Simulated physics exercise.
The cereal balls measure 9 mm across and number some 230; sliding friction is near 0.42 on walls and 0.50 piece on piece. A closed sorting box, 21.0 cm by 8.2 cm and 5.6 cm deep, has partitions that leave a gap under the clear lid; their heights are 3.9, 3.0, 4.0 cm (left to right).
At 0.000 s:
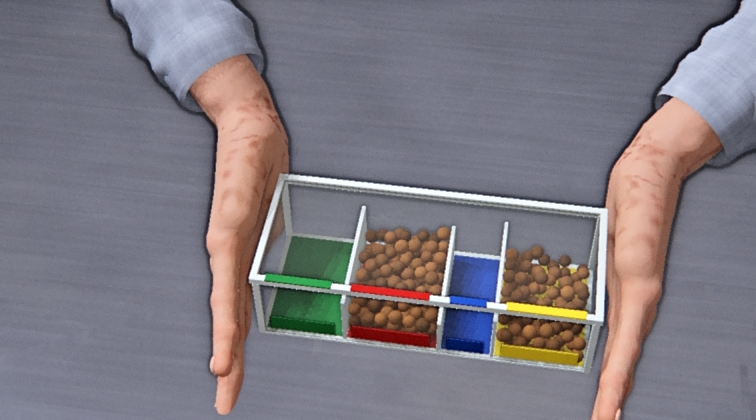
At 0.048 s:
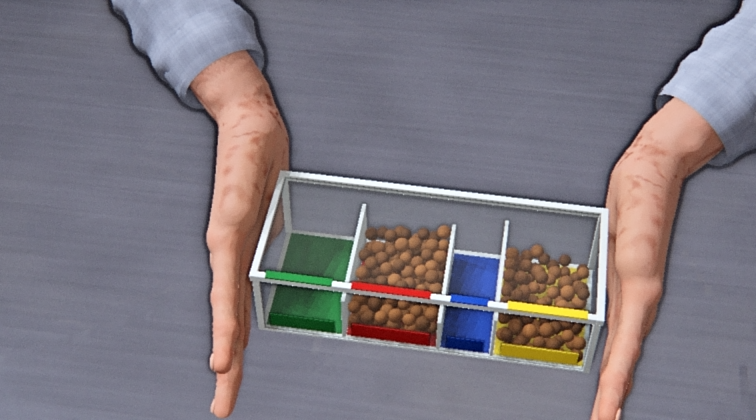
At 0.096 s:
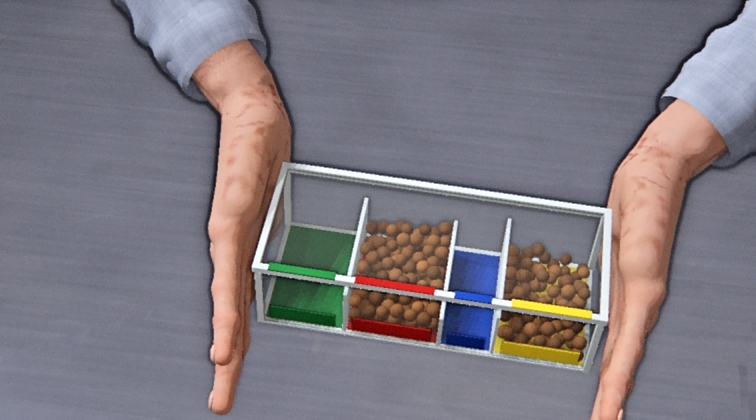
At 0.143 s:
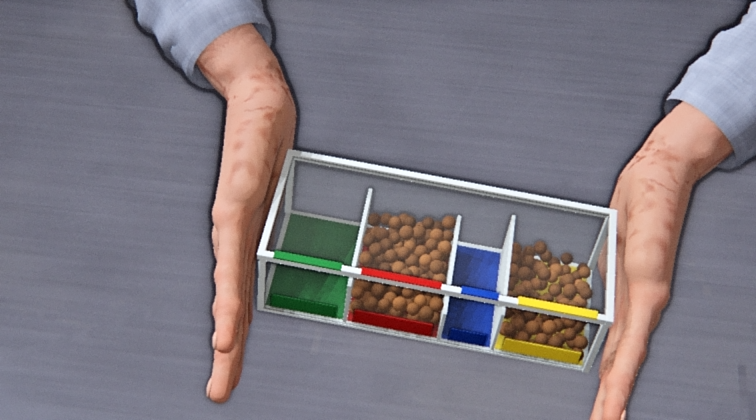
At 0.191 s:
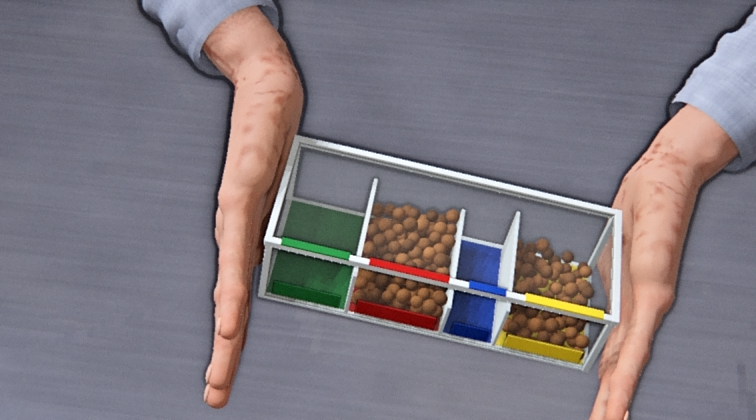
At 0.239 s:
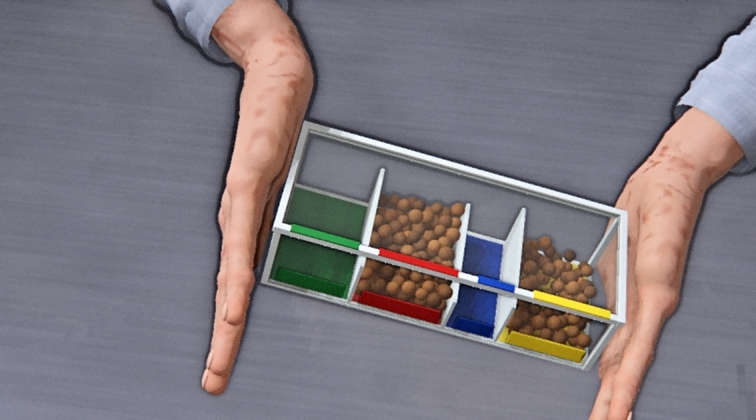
The clip opens on two hands holding a clear-lidded box divided into green, red, blue and yellow sections, with brown balls in the red and yellow ones. The left hand gradually raises its end, tilting the box moderately down toward the right, while the balls stay in their sections.
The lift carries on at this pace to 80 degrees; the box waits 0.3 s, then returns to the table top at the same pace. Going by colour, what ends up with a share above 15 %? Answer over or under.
Red compartment: Over; blue compartment: Under; green compartment: Under; yellow compartment: Over.
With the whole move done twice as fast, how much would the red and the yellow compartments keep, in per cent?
Red 30; yellow 65.
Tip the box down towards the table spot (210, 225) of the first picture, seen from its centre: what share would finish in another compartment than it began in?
Some 15 per cent.
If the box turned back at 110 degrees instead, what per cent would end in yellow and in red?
Then: Yellow 80; red 0.
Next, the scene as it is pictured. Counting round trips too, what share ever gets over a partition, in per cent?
Roughly 20 per cent.
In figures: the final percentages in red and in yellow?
Red 40; yellow 55.
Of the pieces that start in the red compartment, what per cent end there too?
About 70 per cent.
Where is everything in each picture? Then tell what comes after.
Box tilt 0 degrees, front corners at (257, 277) and (596, 318); red 60 %, yellow 40 %, in the first frame.
Box tilt 1 degrees, front corners at (257, 274) and (597, 317), in the second frame.
Box tilt 3 degrees, front corners at (260, 266) and (600, 317), in the third frame.
Box tilt 6 degrees, front corners at (265, 253) and (606, 318), lowest corner right back, in the fourth frame.
Box tilt 10 degrees, front corners at (272, 239) and (612, 318), lowest corner right back, in the fifth frame.
Box tilt 14 degrees, front corners at (281, 226) and (618, 318), lowest corner right back; red 60 %, yellow 40 %. Its pace works out near 80 degrees a second, in the sixth frame.
After 1.30 s, tilt 80 degrees; red 40 %, blue 10 %, yellow 50 %.
After 2.01 s, tilt 41 degrees; red 40 %, blue 5 %, yellow 55 %.
Then, at 2.75 s, tilt 0 degrees; red 40 %, blue 5 %, yellow 55 %.
In the end, at 3.2 s, red 40 %, blue 5 %, green 0 %, yellow 55 %.
